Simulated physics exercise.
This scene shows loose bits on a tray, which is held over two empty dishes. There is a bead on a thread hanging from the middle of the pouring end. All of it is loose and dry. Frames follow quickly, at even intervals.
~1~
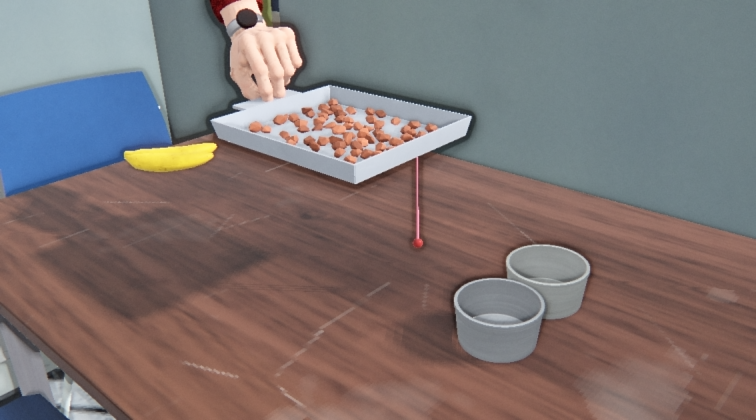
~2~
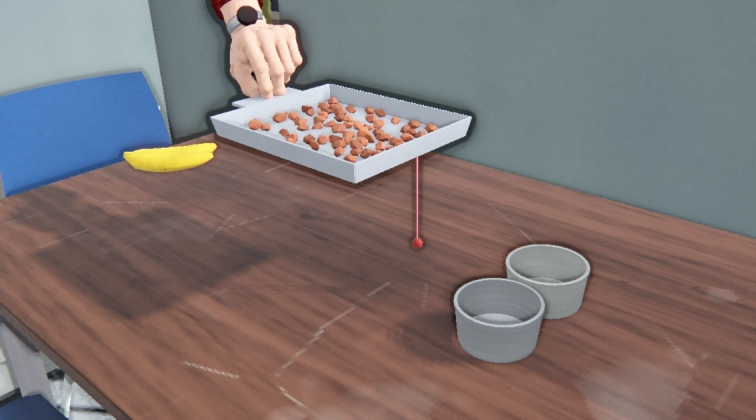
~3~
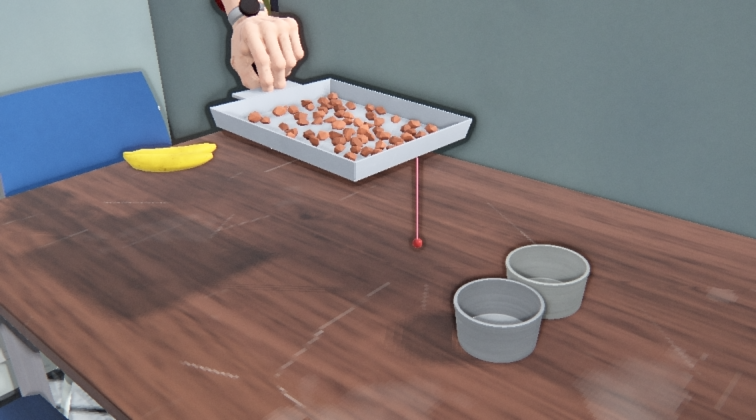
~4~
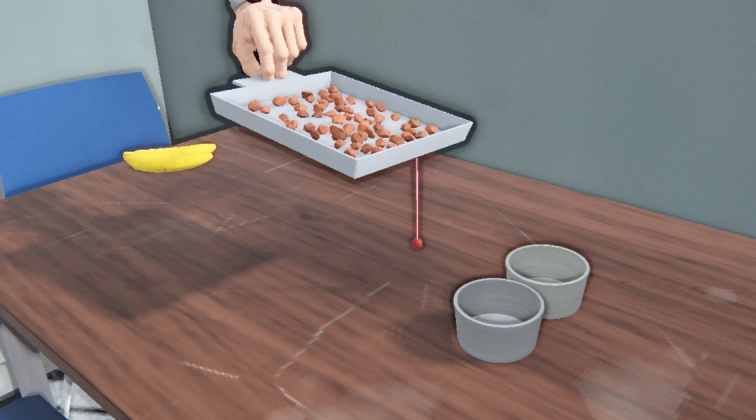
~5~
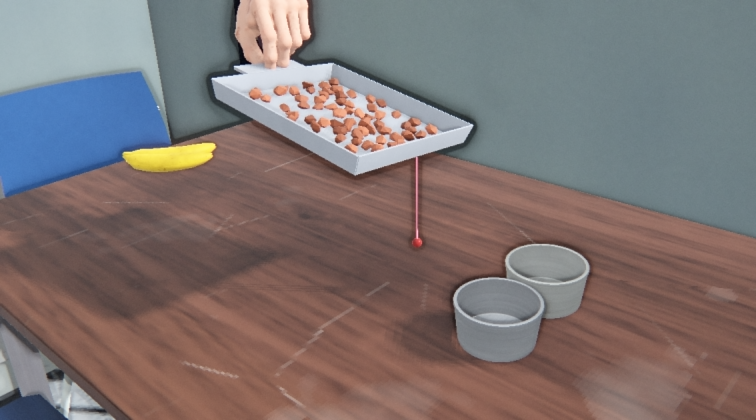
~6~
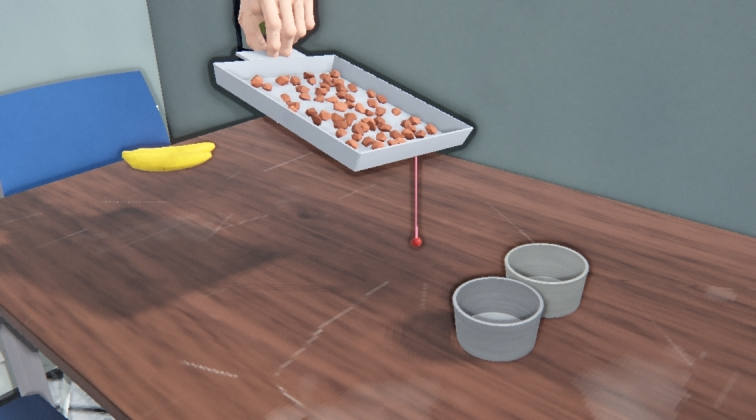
On a wooden table with a yellow banana and two empty gray dishes, a hand held a tray of reddish-brown bits above the surface, then slowly raised its far end, tilting it slightly.
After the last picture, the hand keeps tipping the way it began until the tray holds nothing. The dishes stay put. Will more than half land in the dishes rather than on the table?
No.
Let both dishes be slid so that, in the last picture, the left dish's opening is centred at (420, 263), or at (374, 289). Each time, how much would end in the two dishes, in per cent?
Close to 90 in a hundred first, close to 0 in a hundred second.
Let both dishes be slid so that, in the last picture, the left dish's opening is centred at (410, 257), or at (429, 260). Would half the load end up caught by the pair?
In turn: The larger part; the larger part.
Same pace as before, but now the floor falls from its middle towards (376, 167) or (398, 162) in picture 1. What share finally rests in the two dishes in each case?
Around 0 per cent first, around 0 per cent next.
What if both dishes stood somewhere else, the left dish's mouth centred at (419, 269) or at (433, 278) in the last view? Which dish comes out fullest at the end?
The first time it is the dish to the right, and the second time it is the dish to the right.
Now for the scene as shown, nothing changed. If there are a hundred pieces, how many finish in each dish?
I'd say some 0 in a hundred wind up in the left dish, and some 0 in a hundred in the right.
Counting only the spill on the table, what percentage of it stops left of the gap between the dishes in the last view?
About 90 percent of the spill.
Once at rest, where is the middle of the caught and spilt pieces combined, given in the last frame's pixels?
Roughly pixel (481, 261).
Just after the last frame, tray tipped steeply; almost all on the tray; just a few in the air.
A moment on, tray tipped past a quarter turn; roughly a third on the tray; roughly half outside both; about a tenth in the air.
Further on, tray tipped past a quarter turn; every one outside both.
When it is over, tray tipped past a quarter turn; not one in the left dish; not one in the right dish; every one outside both.
